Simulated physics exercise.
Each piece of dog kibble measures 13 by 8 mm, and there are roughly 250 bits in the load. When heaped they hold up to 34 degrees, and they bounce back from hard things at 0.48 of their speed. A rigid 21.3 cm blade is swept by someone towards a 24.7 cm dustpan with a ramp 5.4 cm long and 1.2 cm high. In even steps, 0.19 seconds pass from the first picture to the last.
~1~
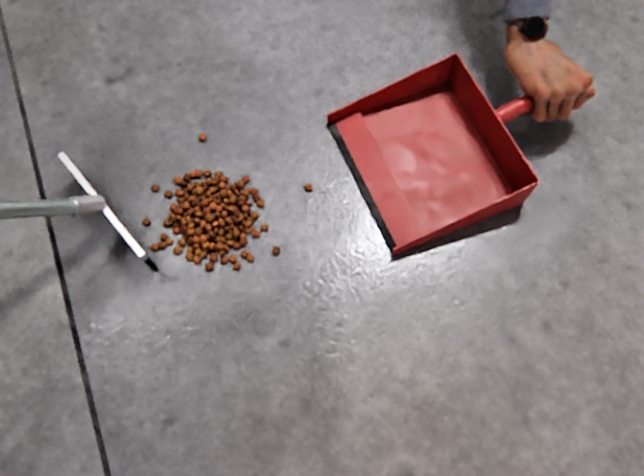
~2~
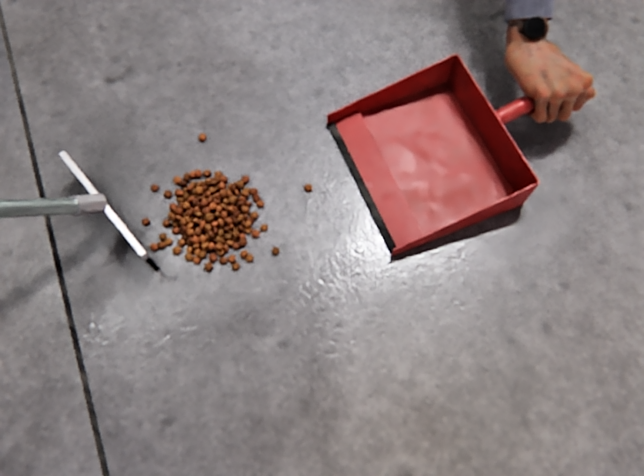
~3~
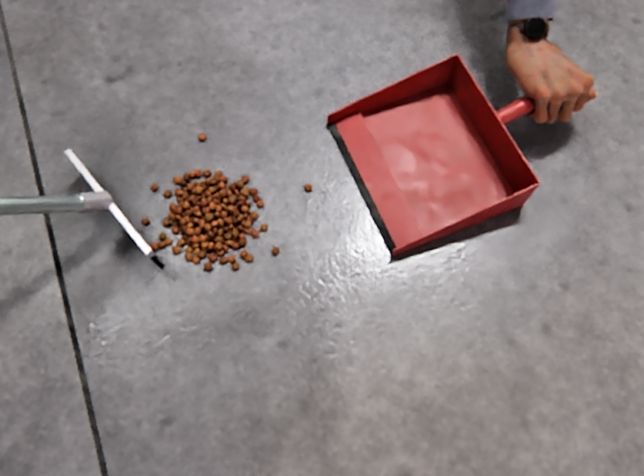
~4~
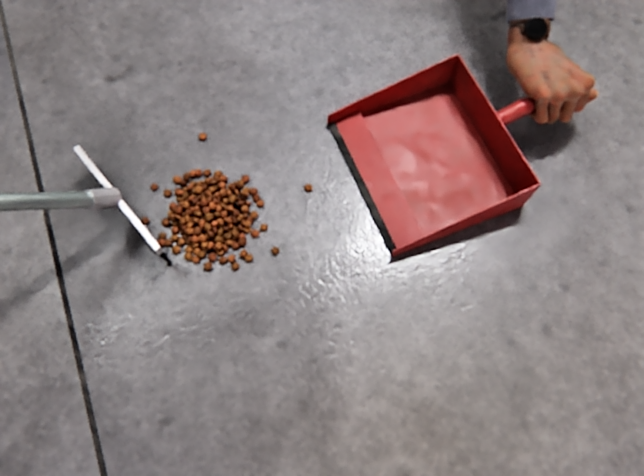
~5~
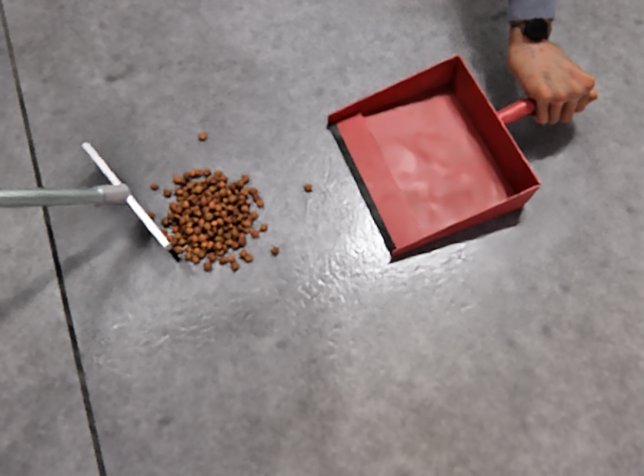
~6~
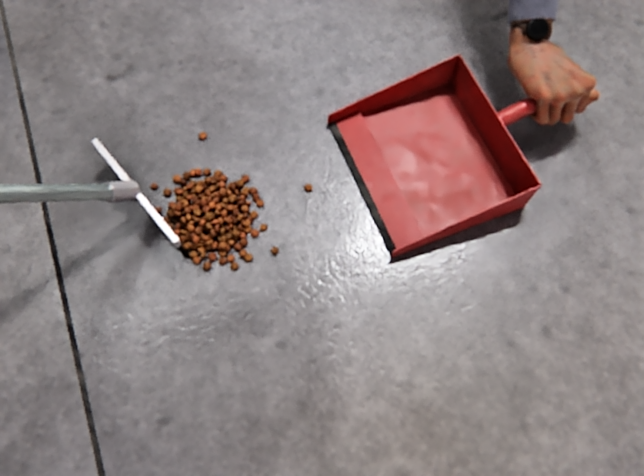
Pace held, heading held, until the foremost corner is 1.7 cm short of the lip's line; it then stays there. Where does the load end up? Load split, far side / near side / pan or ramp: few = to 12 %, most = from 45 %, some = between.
Split - far side: Some, near side: Few, pan: Some.
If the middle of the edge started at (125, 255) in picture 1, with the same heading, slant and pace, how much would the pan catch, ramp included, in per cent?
Roughly 10 percent would end up there.
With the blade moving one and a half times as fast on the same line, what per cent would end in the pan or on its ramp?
Then near 20 in a hundred.
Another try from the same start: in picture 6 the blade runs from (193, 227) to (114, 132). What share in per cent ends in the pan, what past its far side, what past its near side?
Pan 15, far 30, near 0.
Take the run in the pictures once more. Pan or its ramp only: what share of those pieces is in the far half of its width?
Close to 70 %.
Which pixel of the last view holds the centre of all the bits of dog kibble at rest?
Somewhere near (332, 163) in the last picture.
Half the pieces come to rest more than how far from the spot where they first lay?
The figure is about 20 cm.
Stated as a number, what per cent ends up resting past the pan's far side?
I'd say around 15 percent.
Then, 0.36 s after the last picture, middle of the blade 18 cm from the lip; 0 % over the lip, far side 5 %, near side 0 %.
Then, 0.59 s after the last picture, middle of the blade 10 cm from the lip; 0 % over the lip, far side 10 %, near side 0 %.
Then, 0.94 s after the last picture, middle of the blade 5 cm from the lip; 15 % over the lip, far side 15 %, near side 0 %.
In the end, far side 15 %, near side 0 %, pan 15 %, in front of the lip or behind the blade 65 %.
